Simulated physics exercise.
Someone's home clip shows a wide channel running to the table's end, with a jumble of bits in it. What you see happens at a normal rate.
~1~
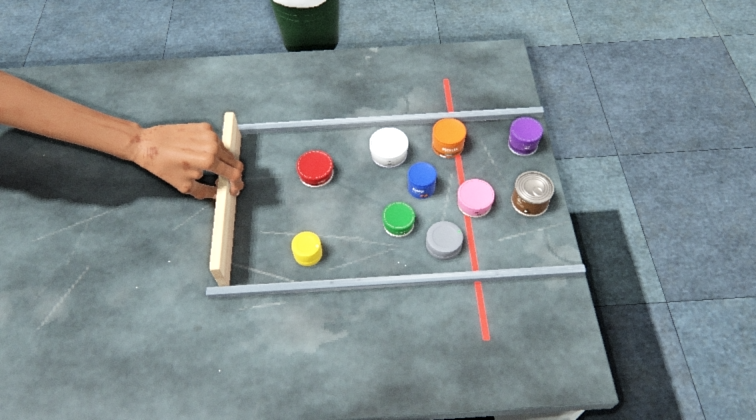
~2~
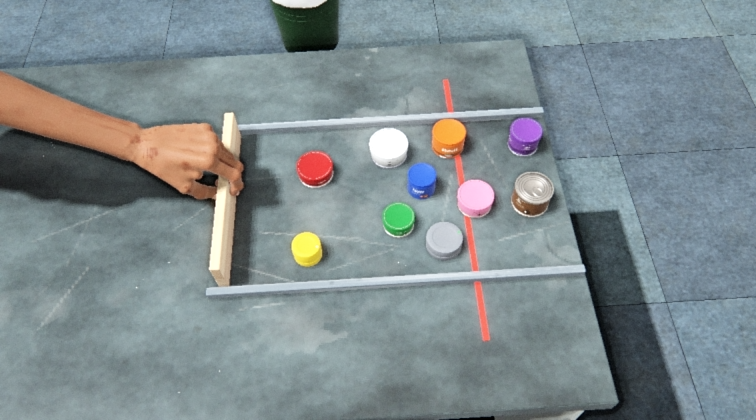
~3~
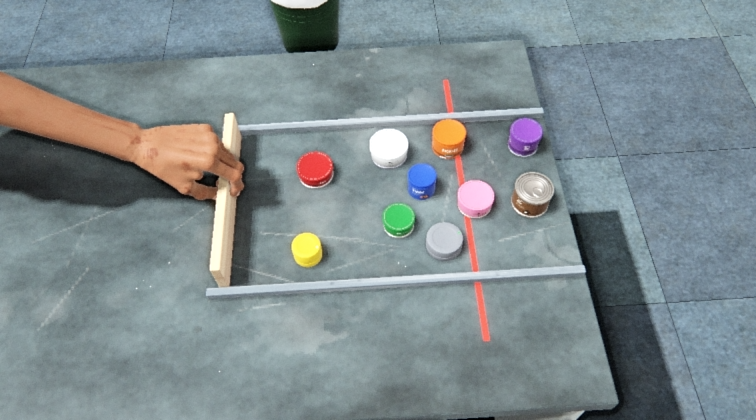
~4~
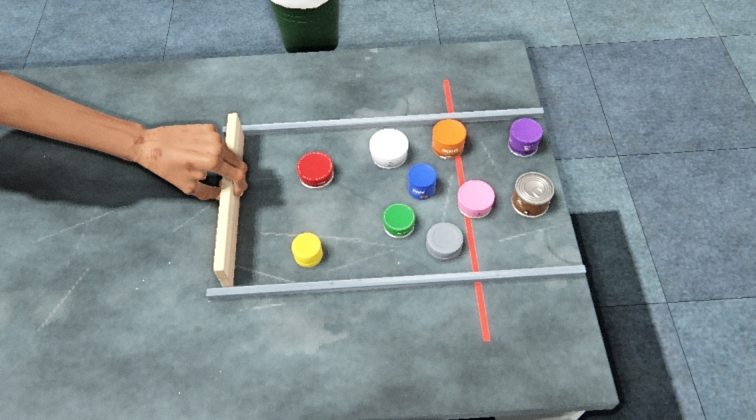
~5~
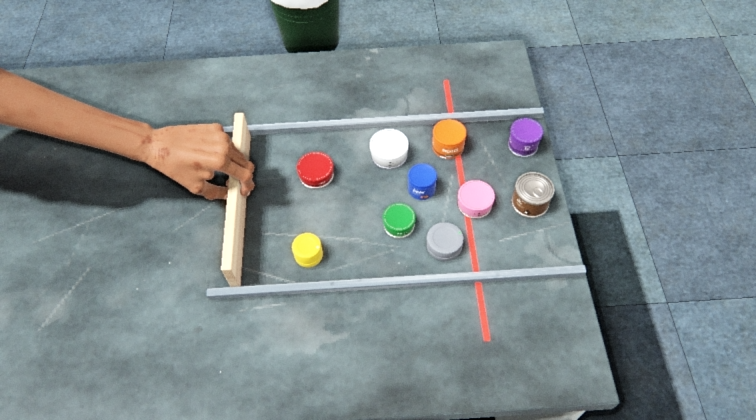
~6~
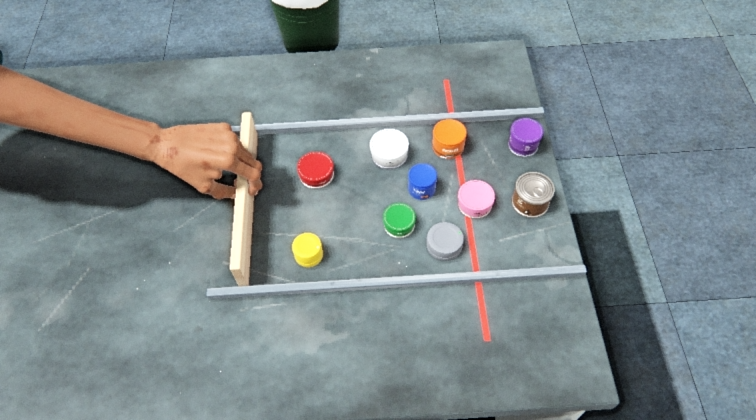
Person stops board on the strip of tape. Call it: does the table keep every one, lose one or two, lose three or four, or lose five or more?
It keeps every one.
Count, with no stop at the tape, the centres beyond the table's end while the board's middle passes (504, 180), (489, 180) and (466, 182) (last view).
Going through the three places, I get 2, 2 and 0.
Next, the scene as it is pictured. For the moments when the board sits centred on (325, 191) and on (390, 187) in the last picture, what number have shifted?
In order, the tallies are 2 and 5.
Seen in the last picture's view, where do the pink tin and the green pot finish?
Look around (509, 198) for the first and around (484, 216) for the second.
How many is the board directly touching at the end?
The answer is 5.
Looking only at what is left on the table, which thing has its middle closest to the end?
That would be the purple pot, which ends nearest.
Soon after, none off yet; purple pot at rest near (525, 138); brown tin at rest near (533, 195); pink tin at rest near (476, 200).
At rest, the number that fall off is zero.
